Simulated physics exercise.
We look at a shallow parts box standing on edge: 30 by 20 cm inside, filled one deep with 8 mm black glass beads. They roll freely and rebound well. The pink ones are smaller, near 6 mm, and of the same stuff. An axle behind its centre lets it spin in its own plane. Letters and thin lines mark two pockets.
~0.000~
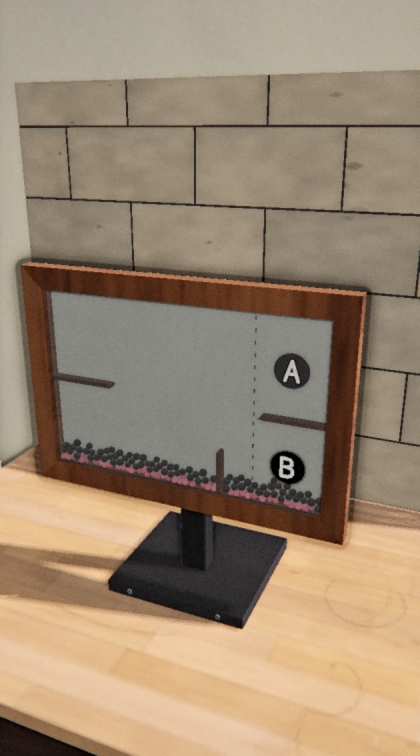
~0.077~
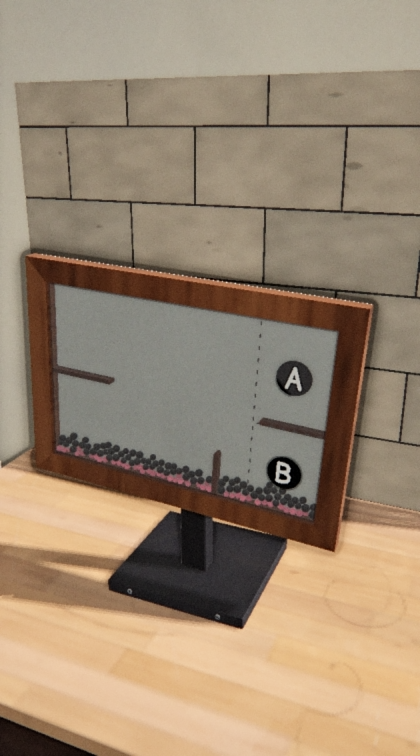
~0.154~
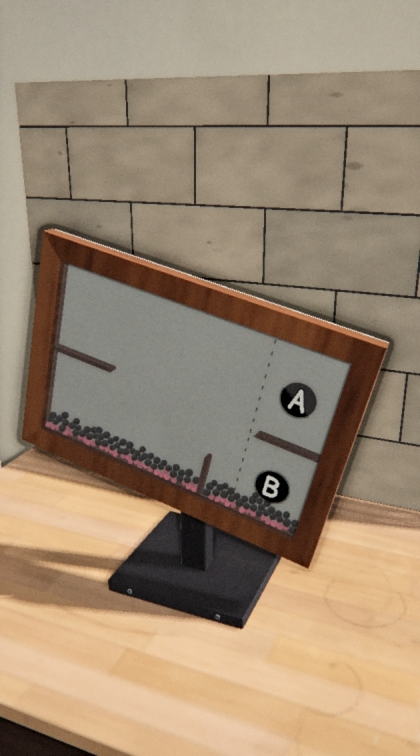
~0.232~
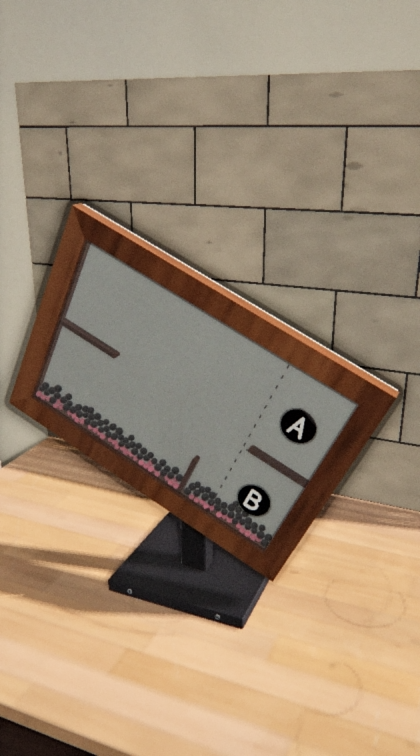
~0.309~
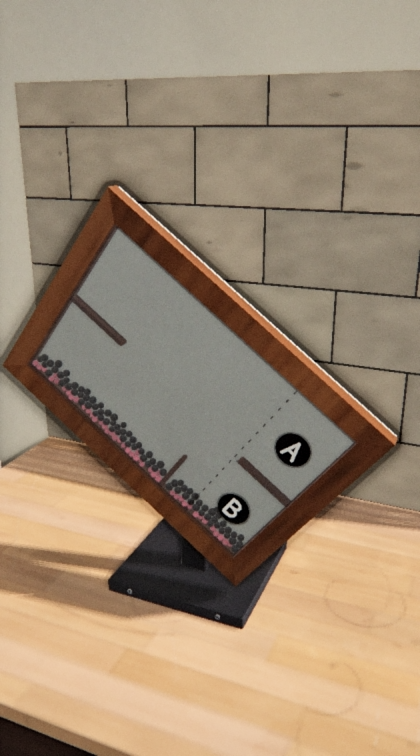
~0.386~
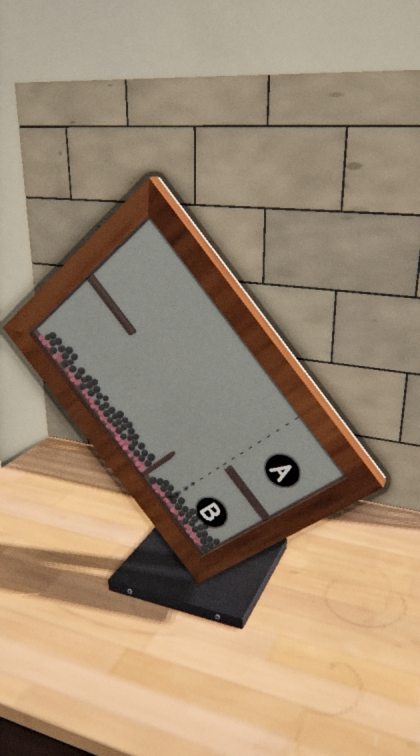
A wood-framed box on a black stand turned steadily clockwise from level to a steep slant, its right end lowering, while the small dark and pink beads stayed spread in a layer along its long bottom side.
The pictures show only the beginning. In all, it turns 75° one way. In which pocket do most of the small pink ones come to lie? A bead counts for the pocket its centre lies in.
It is B.
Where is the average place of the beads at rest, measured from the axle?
About 4 cm left and 11 cm below.
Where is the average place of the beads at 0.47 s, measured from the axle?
About 7 cm left and 6 cm below.
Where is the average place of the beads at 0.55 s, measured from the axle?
About 7 cm left and 6 cm below.
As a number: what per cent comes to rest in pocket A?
Some 5 per cent.
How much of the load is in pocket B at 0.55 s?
Roughly 30 per cent.
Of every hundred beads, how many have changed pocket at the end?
Some 45 per cent.
After 0.47 s, it stands 62° clockwise; the beads' middle is 7 cm left of and 6 cm below the centre; B 30 %; small ones, B 25 %.
After 0.55 s, it stands 72° clockwise; the beads' middle is 7 cm left of and 6 cm below the centre; B 30 %; small ones, B 25 %.
After 0.62 s, it stands 75° clockwise; the beads' middle is 6 cm left of and 7 cm below the centre; B 35 %; small ones, B 25 %.
Settled by 1.8 s, it stands 75° clockwise; A 5 %, B 65 %, elsewhere 30 %; small ones, B 40 %.
